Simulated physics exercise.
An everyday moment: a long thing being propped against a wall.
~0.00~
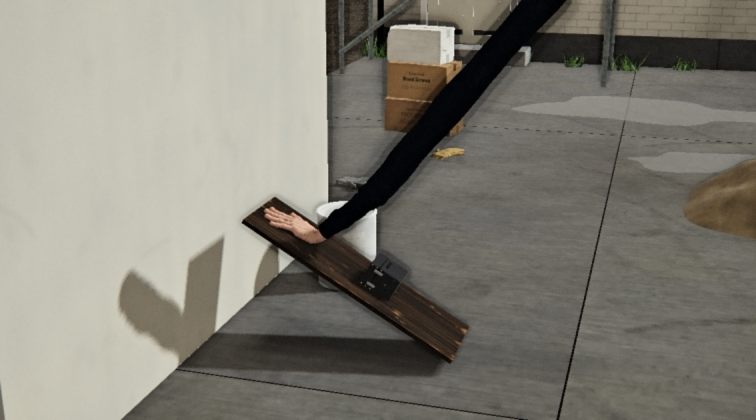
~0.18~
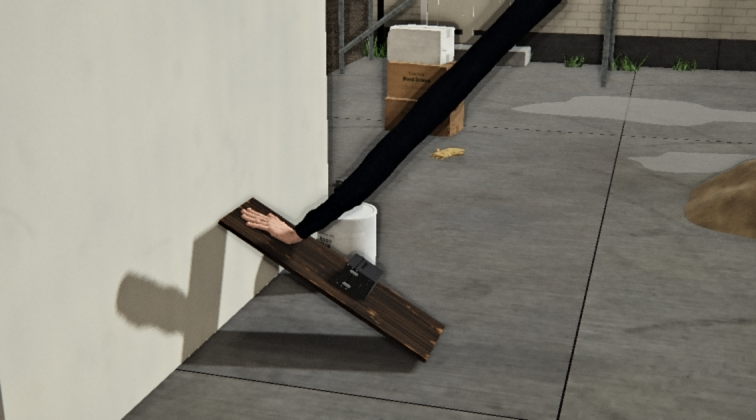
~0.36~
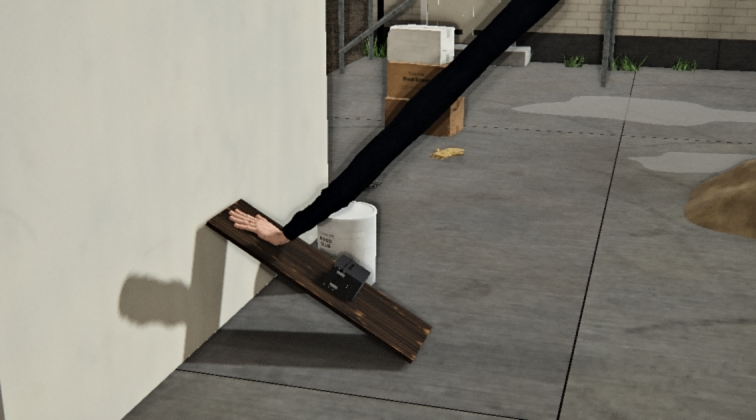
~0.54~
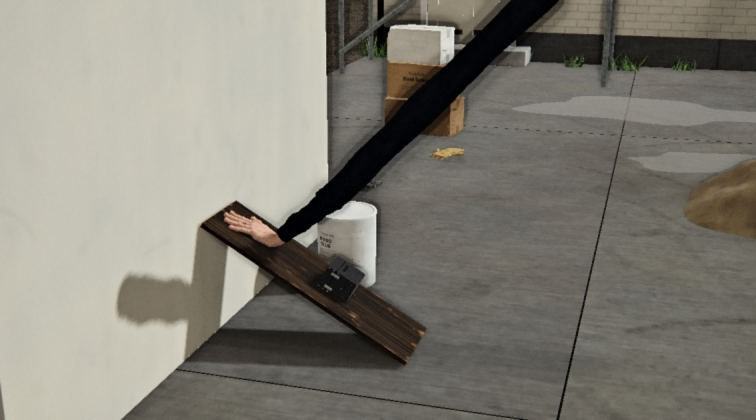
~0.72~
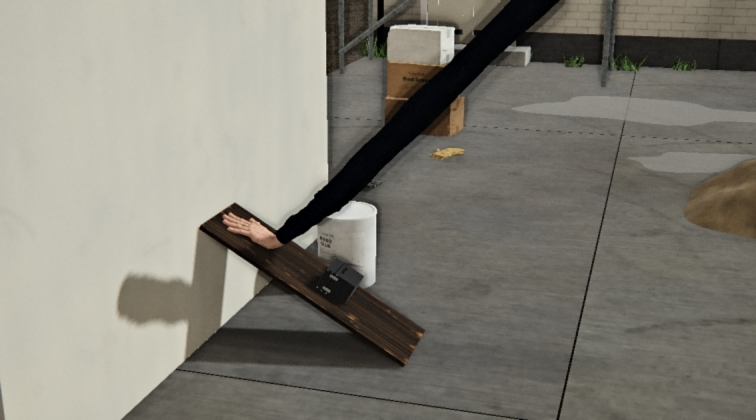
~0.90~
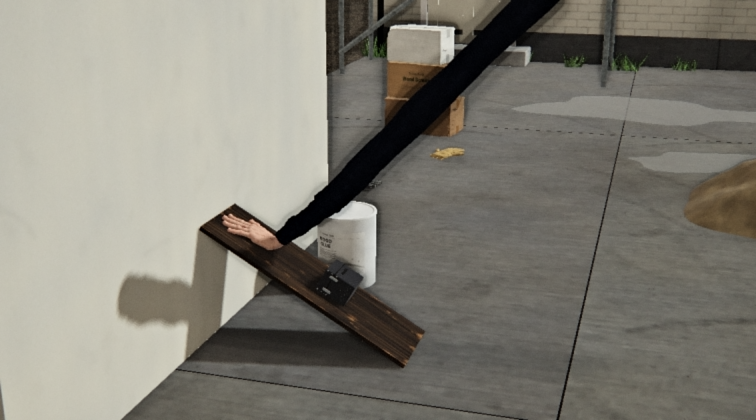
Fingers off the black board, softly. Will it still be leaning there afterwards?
Outcome: The board gives way.
Around 1.20 s, black board 12° lower than it was left near (324, 304).
Around 1.30 s, black board 30° lower than it was left near (332, 339).
Around 1.50 s, black board 27° lower than it was left near (332, 333).
Finally (2.2 s), moved from the start, black board; white pail still in place. Final places as the last picture's camera would see them, black board near (332, 338). The board slides down.
